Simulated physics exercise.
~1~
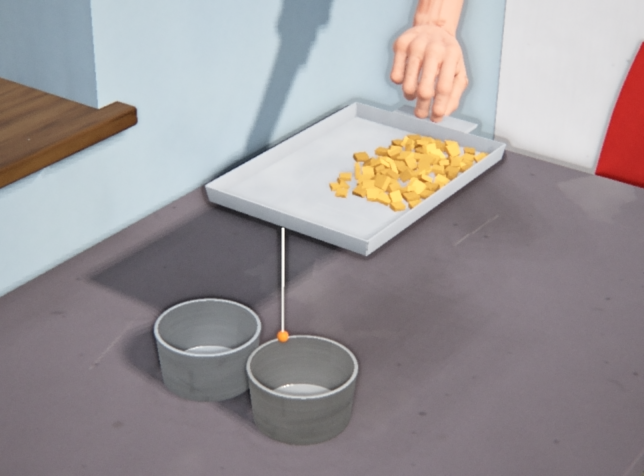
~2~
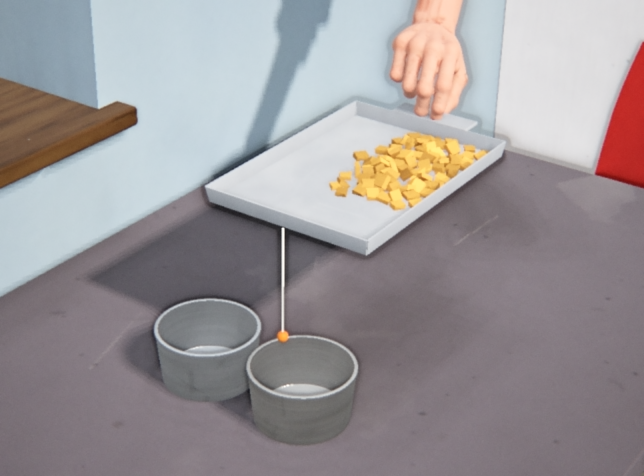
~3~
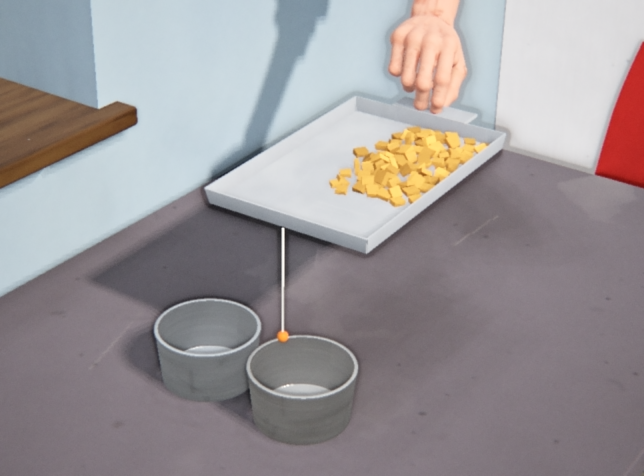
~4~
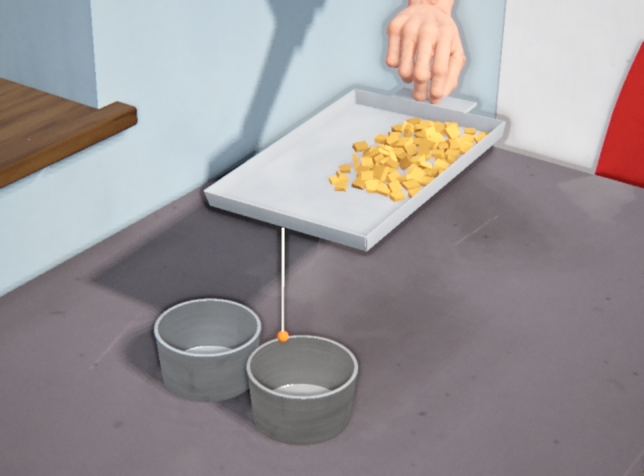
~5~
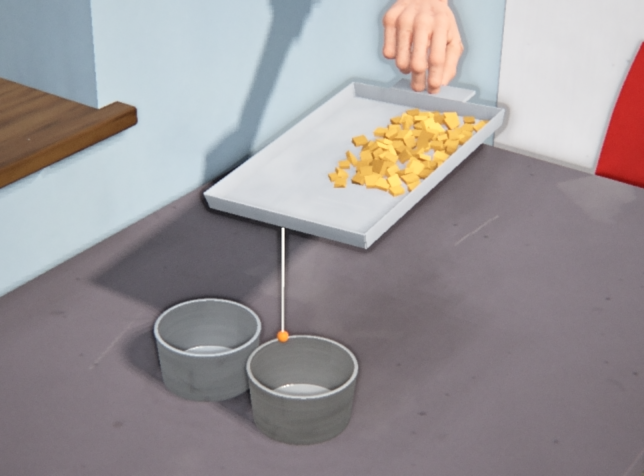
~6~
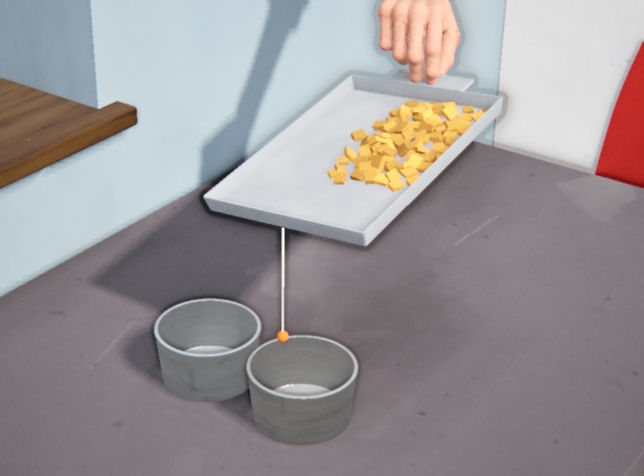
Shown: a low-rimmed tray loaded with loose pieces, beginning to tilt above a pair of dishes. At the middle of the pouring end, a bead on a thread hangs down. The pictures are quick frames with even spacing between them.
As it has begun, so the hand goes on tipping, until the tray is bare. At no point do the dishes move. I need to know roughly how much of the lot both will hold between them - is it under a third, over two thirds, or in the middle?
It is over two thirds.
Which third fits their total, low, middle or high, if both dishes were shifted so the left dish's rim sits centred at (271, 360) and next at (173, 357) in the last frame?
To begin with: Below one third; after that: Under a third.
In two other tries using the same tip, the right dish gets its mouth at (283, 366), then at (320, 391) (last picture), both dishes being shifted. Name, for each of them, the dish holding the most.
For the first try I'd say the dish over on the left, and for the second, the dish over on the left.
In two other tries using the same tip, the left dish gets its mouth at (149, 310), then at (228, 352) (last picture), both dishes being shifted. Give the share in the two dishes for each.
You'd end up with around 60 per cent and then around 40 per cent.
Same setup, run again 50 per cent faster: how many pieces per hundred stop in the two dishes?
I'd say near 90 per cent.
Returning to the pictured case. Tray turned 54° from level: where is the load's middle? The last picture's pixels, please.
The load's middle is around (245, 194).
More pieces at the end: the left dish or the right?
The one you want is the left-placed one.
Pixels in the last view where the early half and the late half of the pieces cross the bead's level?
Starting near (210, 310), moving on to near (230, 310).
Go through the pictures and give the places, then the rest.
In the first picture, corners of the pouring end near (210, 185) and (367, 239), level; middle of the load near (405, 171), cereal squares; left dish near (175, 369); right dish near (270, 412); bead on its thread near (283, 336).
In the second picture, corners of the pouring end near (210, 186) and (367, 239), level; middle of the load near (405, 170).
In the third picture, corners of the pouring end near (209, 188) and (366, 237), tipped barely, lowest at the left corner; middle of the load near (405, 165).
In the fourth picture, corners of the pouring end near (209, 190) and (365, 235), tipped a little, lowest at the left corner; middle of the load near (404, 158).
In the fifth picture, corners of the pouring end near (208, 193) and (364, 233), tipped a little, lowest at the left corner; middle of the load near (404, 151).
In the sixth picture, corners of the pouring end near (208, 195) and (363, 230), tipped a little, lowest at the left corner; middle of the load near (402, 144); left dish near (175, 369); right dish near (270, 412).
Shortly afterwards, tray tipped steeply; all but a few on the tray; a little in the air.
Next, tray tipped right over; near two thirds on the tray; near a third in the left dish; only a few outside both; a little in the air.
Some moments later, tray tipped past a quarter turn; only a few in the right dish; all but a few in the left dish; a little outside both.
In the end, tray tipped past a quarter turn; only a few in the right dish; all but a few in the left dish; a little outside both.
